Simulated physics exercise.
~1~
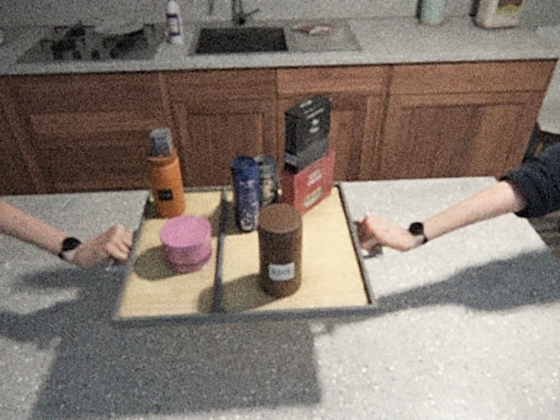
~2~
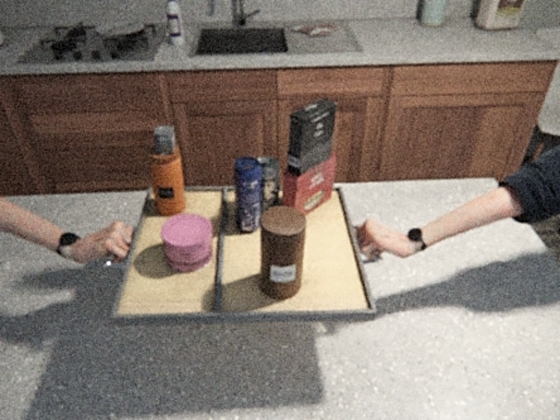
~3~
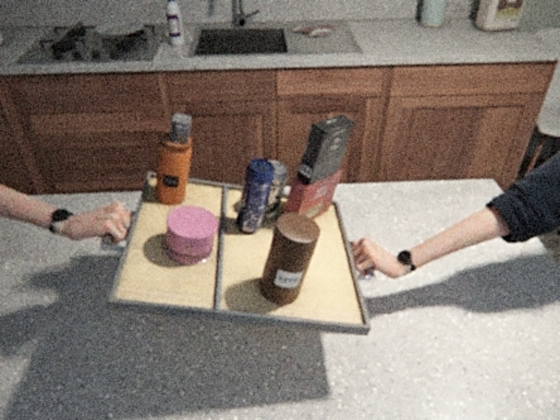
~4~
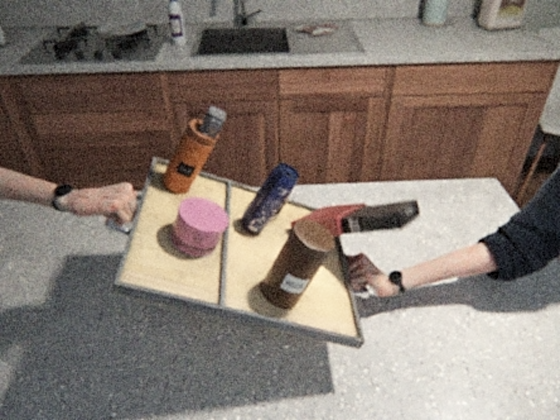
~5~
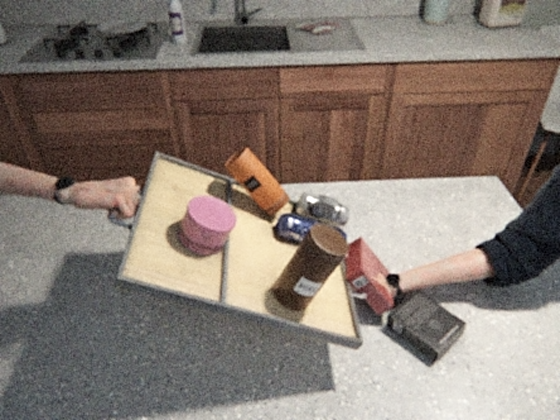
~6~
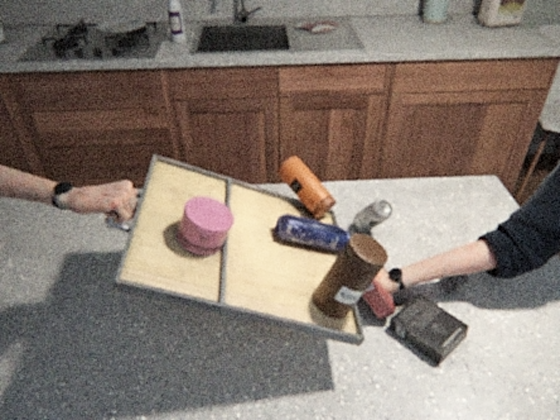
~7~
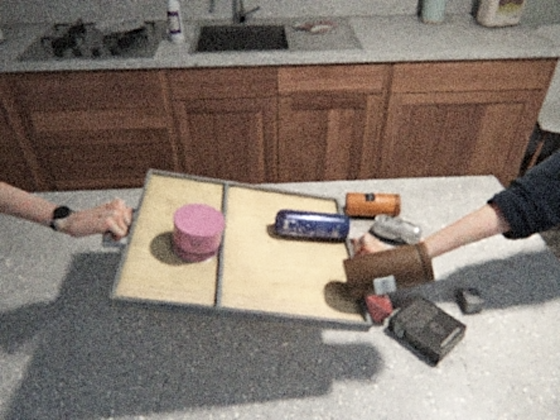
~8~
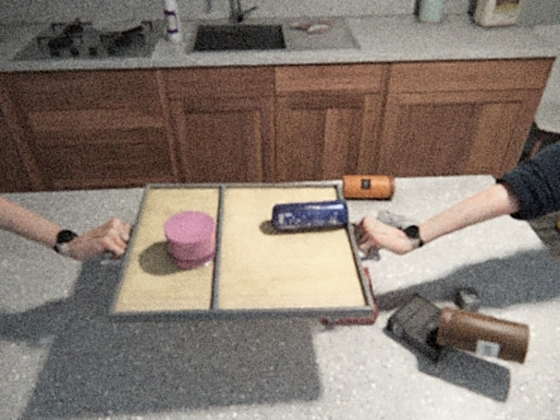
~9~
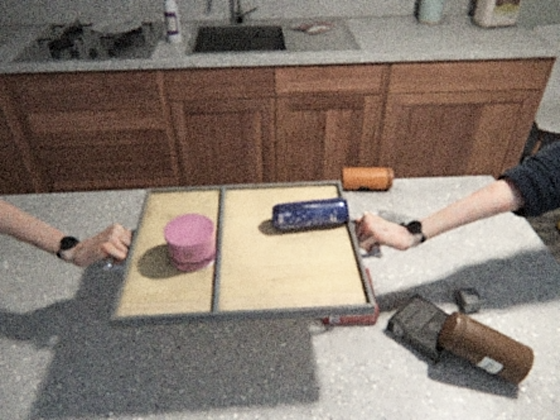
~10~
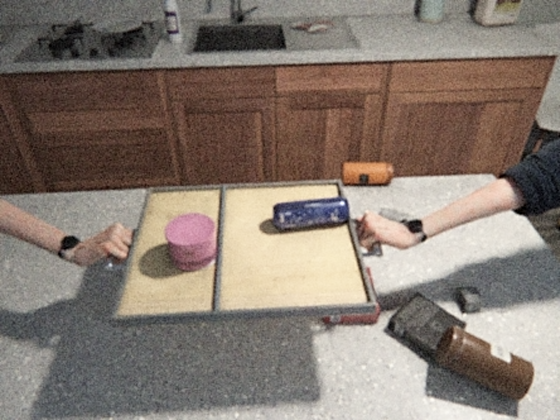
In a kitchen with wooden cabinets and a sink behind, seen from above the front of a speckled counter, two hands hold a divided tray. A pink tub and an orange jar stand on its left, with a blue can, white can, brown jar and black and red boxes on its right. The tray tips right edge down, and the black carton topples off, followed by the red packet, orange jar and white can. The blue can falls over and the brown jar tumbles off as the tray levels. Finally, only the upright pink tub and toppled blue can remain aboard.
